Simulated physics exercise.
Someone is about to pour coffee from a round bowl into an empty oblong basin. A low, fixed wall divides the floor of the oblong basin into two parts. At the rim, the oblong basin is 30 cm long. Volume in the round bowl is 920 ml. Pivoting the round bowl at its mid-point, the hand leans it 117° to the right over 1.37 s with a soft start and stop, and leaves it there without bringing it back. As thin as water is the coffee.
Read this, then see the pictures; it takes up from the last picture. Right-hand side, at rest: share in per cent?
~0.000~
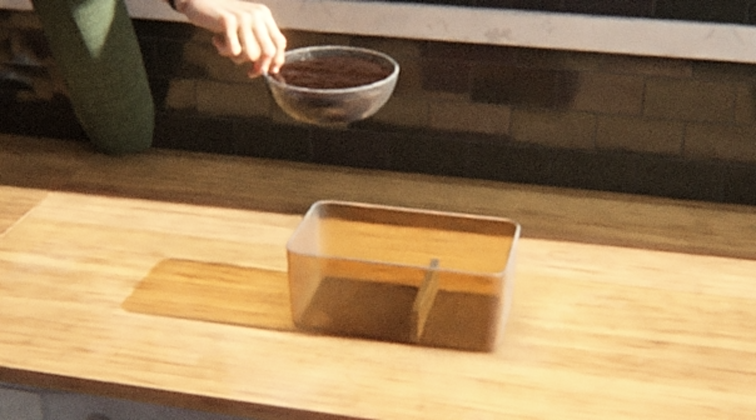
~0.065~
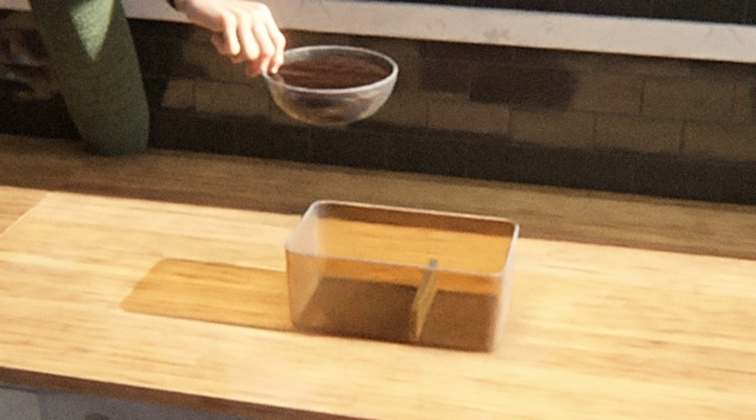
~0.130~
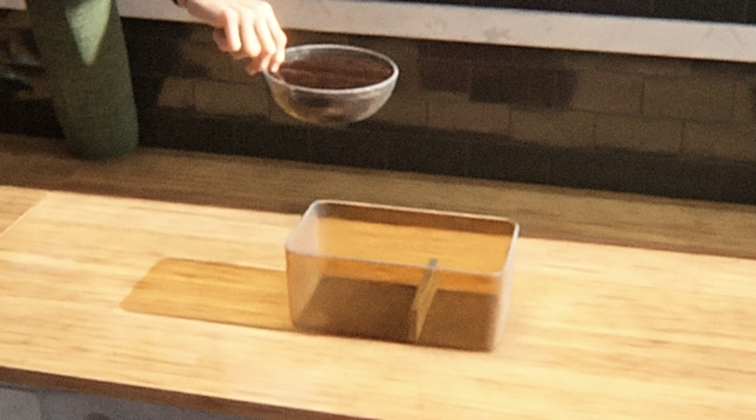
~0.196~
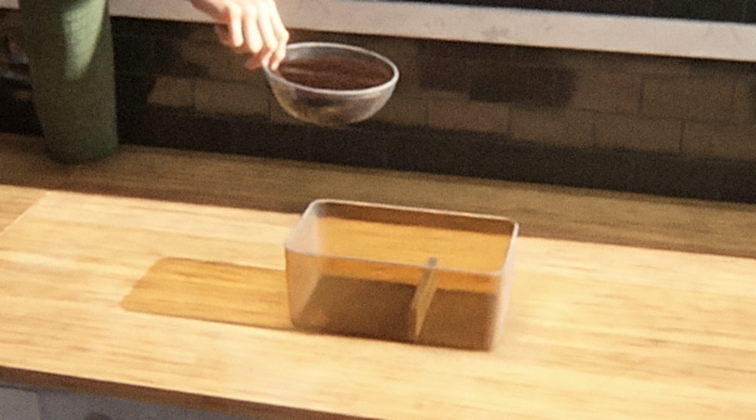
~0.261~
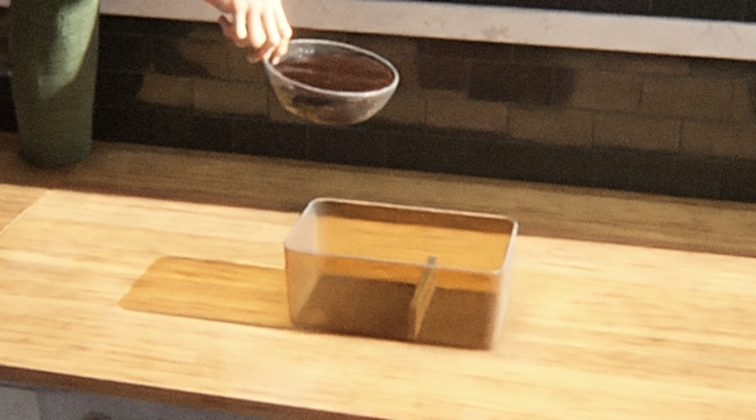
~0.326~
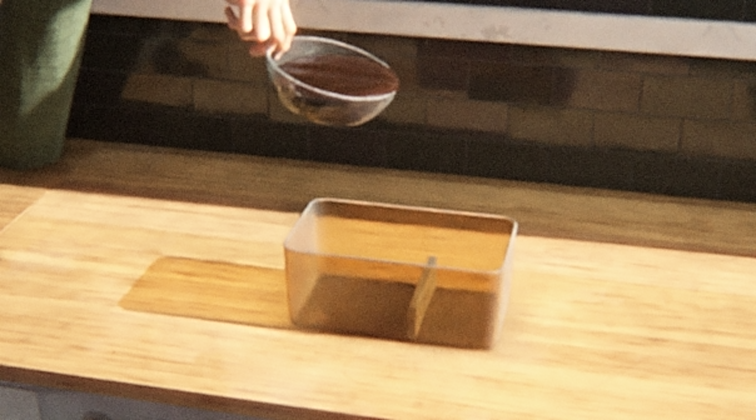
73 per cent.
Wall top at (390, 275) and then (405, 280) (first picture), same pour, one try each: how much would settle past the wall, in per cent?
I'd say 90 percent on the first go, 85 percent on the next.
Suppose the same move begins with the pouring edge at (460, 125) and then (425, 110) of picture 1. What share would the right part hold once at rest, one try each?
Respectively about 65 and 75 percent.
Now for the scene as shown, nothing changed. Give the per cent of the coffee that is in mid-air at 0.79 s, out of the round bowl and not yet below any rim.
About 42 per cent.
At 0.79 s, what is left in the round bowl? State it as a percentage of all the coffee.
At that time about 18 in a hundred parts are still held.
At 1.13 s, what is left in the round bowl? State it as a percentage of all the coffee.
Close to 0 in a hundred.
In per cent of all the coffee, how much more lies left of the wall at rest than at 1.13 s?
That is roughly 2 in a hundred of the whole.
After 0.79 s the tilt is 72° and 18 per cent is still to pour, 2 is left of the wall and 37 right of it.
After 1.13 s the tilt is 108° and 0 per cent is still to pour, 24 is left of the wall and 74 right of it.
After 1.48 s the tilt is 117° and 0 per cent is still to pour, 26 is left of the wall and 73 right of it.
After 1.87 s the tilt is 117° and 0 per cent is still to pour, 26 is left of the wall and 73 right of it.
In the end 26 per cent lies left of the wall, 73 right of it and 1 outside.
